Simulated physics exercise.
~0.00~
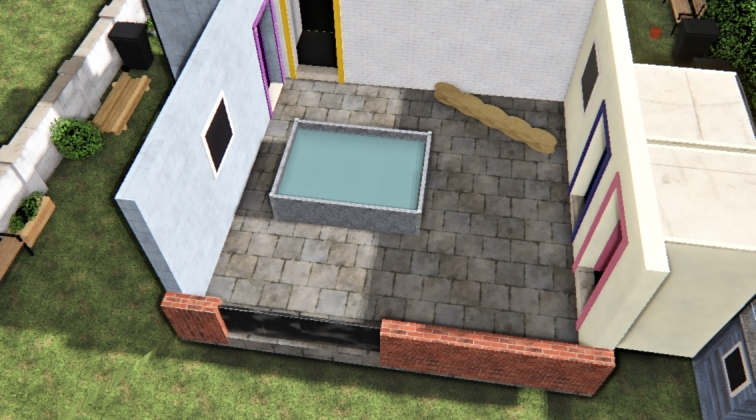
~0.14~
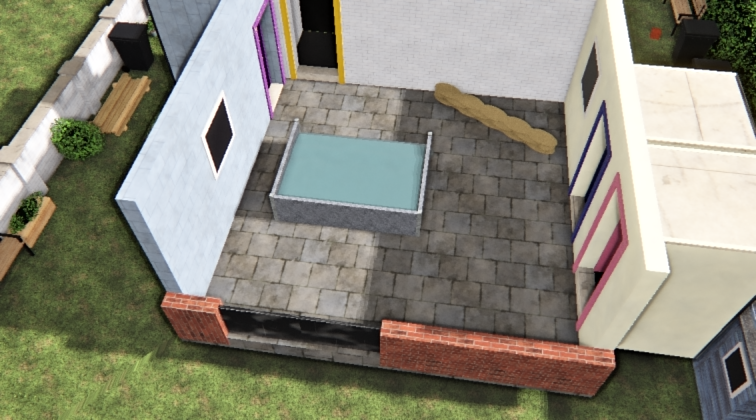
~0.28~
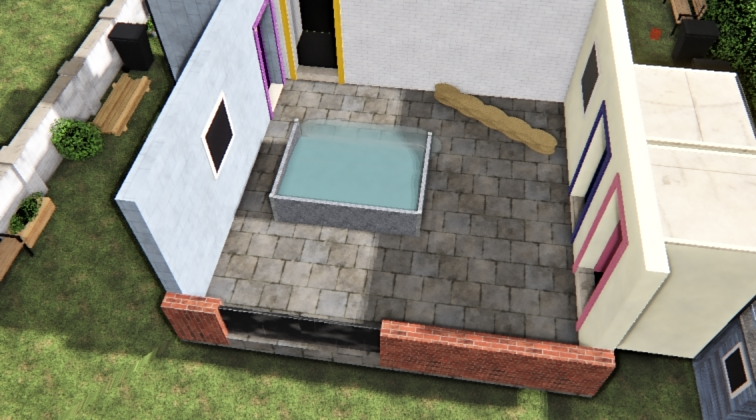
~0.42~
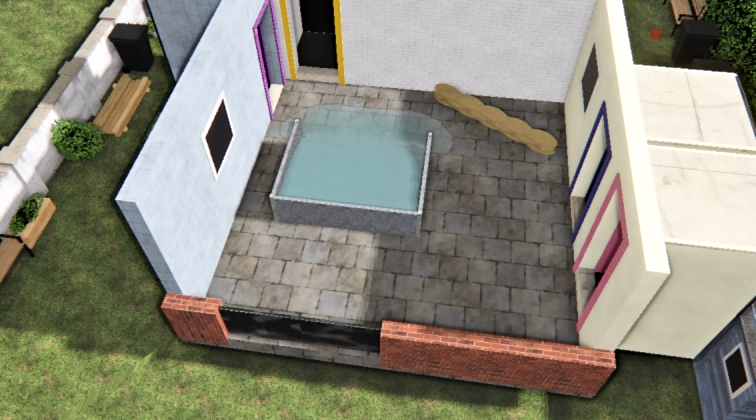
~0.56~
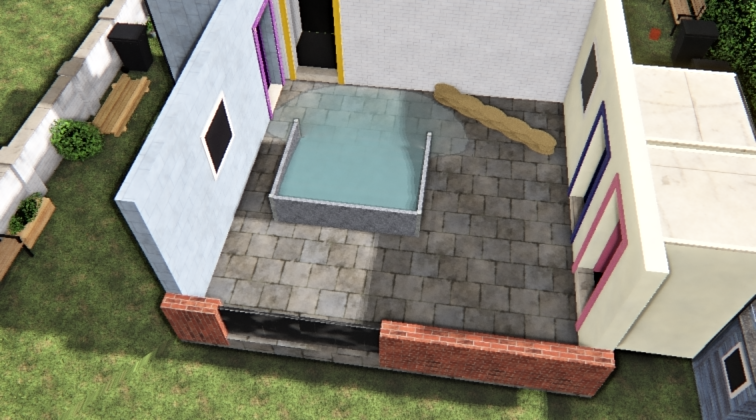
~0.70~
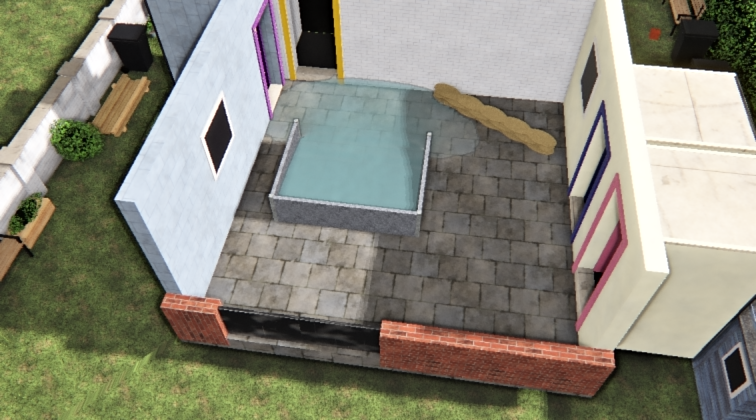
Water in a low-walled tank on a paved court pours out over the far side once the back wall disappears, spreading in a thin, rounded sheet across the dark paving toward the white wall and the row of sandbags.
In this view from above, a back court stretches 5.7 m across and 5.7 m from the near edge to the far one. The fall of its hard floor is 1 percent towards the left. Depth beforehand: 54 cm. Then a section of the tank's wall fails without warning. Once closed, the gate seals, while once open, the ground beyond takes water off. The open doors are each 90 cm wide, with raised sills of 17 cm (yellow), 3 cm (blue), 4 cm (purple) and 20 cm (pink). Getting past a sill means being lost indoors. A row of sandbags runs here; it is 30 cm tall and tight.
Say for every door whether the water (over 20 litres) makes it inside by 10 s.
Yellow door: Tops the amount; blue door: Tops the amount; purple door: Tops the amount; pink door: Falls short.
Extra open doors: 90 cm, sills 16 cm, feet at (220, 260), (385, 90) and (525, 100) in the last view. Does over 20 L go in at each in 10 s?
Per doorway, in order: Insufficient / sufficient / insufficient.
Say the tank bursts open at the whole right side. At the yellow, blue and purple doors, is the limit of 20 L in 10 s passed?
Yellow: Within the limit; blue: Exceeding the limit; purple: Exceeding the limit.
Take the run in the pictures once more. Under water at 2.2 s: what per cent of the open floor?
I'd say around 25 % is wet.
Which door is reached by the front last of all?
Result: Pink door.
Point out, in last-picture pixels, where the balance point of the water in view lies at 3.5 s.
Around (375, 140) in the last picture.
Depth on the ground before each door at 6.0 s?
Centimetres: Yellow 10 / blue 6 / purple 11 / pink 4.
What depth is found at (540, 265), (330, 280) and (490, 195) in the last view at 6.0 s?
Close to 5, 0 and 3 centimetres.
After 1.4 s water covers 25 % of the floor and is deepest (40 cm) near (404, 97); yellow door 28 cm at the sill, 13 L in, blue door not reached, purple door 14 cm at the sill, 3 L in, pink door not reached.
After 2.2 s water covers 25 % of the floor and is deepest (40 cm) near (294, 81); yellow door 31 cm at the sill, 56 L in, blue door not reached, purple door 23 cm at the sill, 68 L in, pink door not reached.
After 3.5 s water covers 50 % of the floor and is deepest (24 cm) near (272, 116); yellow door 21 cm at the sill, 103 L in, blue door 9 cm at the sill, 4 L in, purple door 22 cm at the sill, 266 L in, pink door not reached.
After 6.0 s water covers 75 % of the floor and is deepest (16 cm) near (201, 309); yellow door 10 cm at the sill, 109 L in, blue door 6 cm at the sill, 46 L in, purple door 11 cm at the sill, 431 L in, pink door 4 cm at the sill, 0 L in.
After 10.0 s water covers 90 % of the floor and is deepest (11 cm) near (229, 233); yellow door 9 cm at the sill, 109 L in, blue door 2 cm at the sill, 52 L in, purple door 9 cm at the sill, 489 L in, pink door 3 cm at the sill, 0 L in.
